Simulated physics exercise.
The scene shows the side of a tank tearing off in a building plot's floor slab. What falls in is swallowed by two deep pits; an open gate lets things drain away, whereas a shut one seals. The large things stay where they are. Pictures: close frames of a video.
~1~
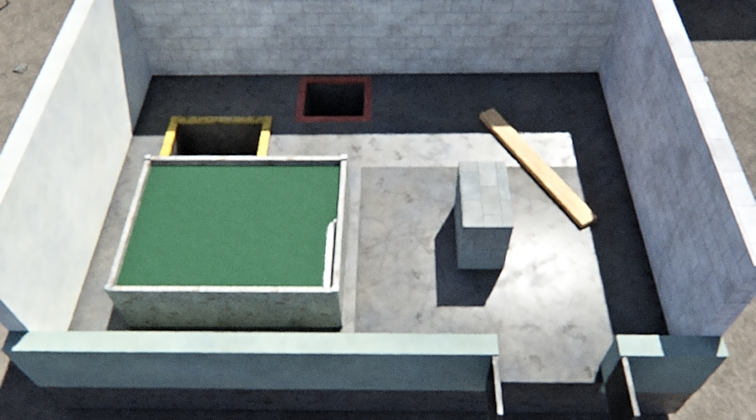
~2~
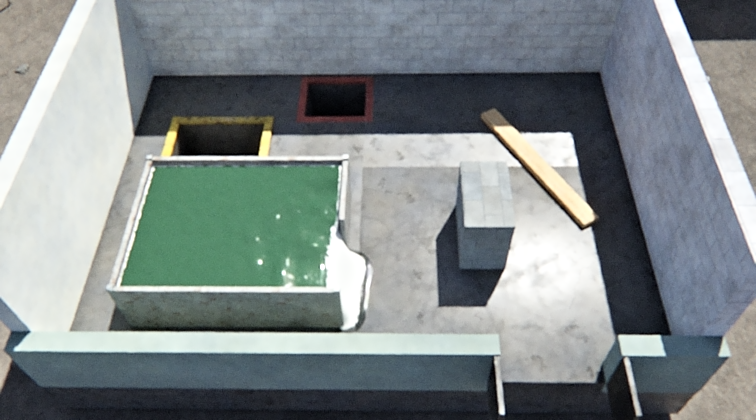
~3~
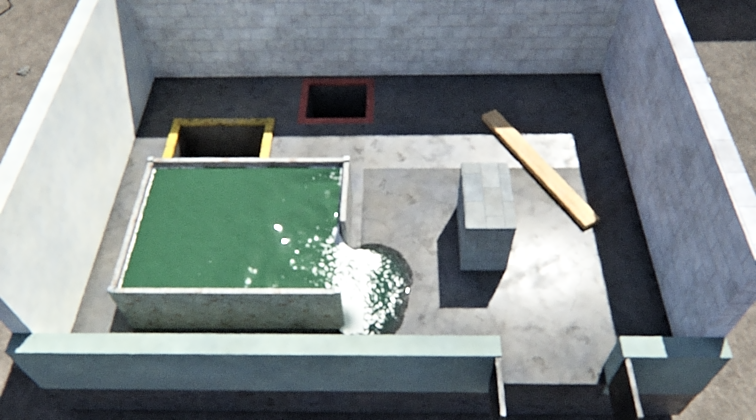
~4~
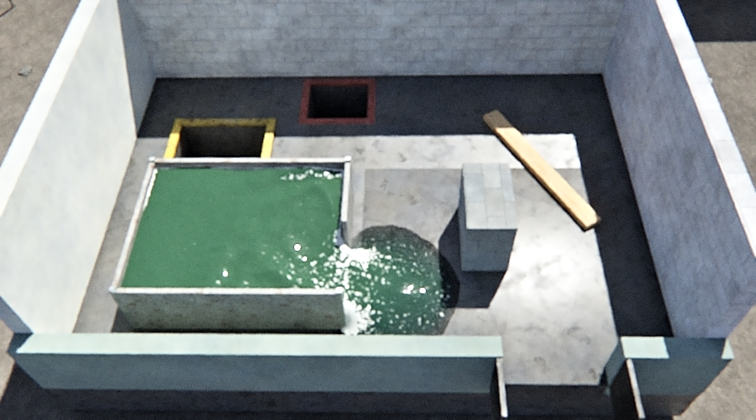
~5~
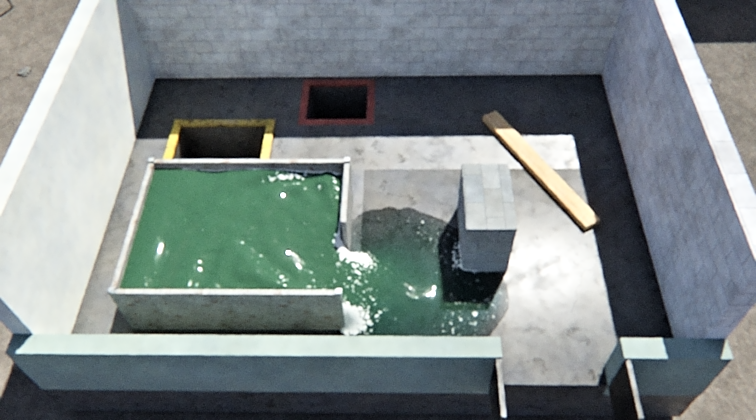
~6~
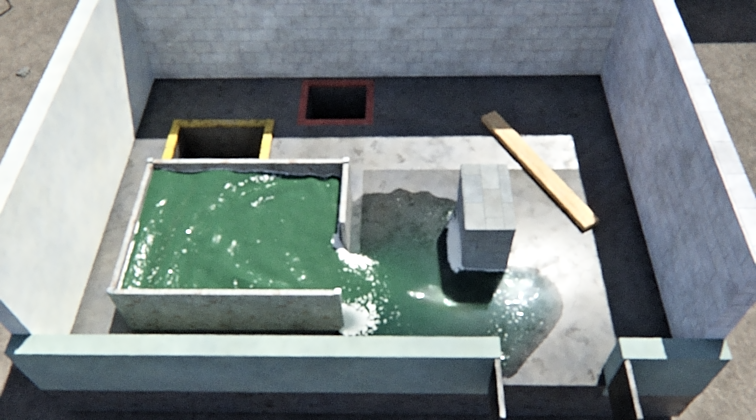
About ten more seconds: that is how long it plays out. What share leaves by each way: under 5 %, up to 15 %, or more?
In the end the gate soaks up a great deal - past fifteen per cent, the red pit soaks up a great deal - past fifteen per cent, the yellow pit soaks up scarcely any - beneath five per cent.
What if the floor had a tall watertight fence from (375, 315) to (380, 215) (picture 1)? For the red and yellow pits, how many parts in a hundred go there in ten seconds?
Estimated shares: Red 14 percent, yellow 0 percent.
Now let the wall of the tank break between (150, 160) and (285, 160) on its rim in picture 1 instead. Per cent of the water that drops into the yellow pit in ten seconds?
Roughly 60 per cent goes to the yellow pit.
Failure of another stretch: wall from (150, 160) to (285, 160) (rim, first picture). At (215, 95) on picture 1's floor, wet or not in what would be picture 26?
Check at the given point: Inundated.
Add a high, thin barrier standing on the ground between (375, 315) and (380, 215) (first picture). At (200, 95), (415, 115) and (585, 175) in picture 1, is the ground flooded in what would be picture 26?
Same order as asked - unsoaked, soaked, soaked.
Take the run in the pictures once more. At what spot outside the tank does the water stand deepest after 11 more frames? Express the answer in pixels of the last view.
I'd point to (676, 352).
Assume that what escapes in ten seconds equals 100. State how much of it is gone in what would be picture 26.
Share gone: About 20 %.
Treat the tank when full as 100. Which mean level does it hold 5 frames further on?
Close to 74 %.
A moment on, water covers 30 % of the floor; the gate 1 %, the red pit 0 %, the yellow pit 0 %.
Next, water covers 45 % of the floor; the gate 2 %, the red pit 0 %, the yellow pit 0 %.
Then, water covers 70 % of the floor; the gate 5 %, the red pit 1 %, the yellow pit 0 %.
Later, water covers 75 % of the floor; the gate 11 %, the red pit 6 %, the yellow pit 0 %.
In the end, water covers 95 % of the floor; the gate 17 %, the red pit 18 %, the yellow pit 2 %.
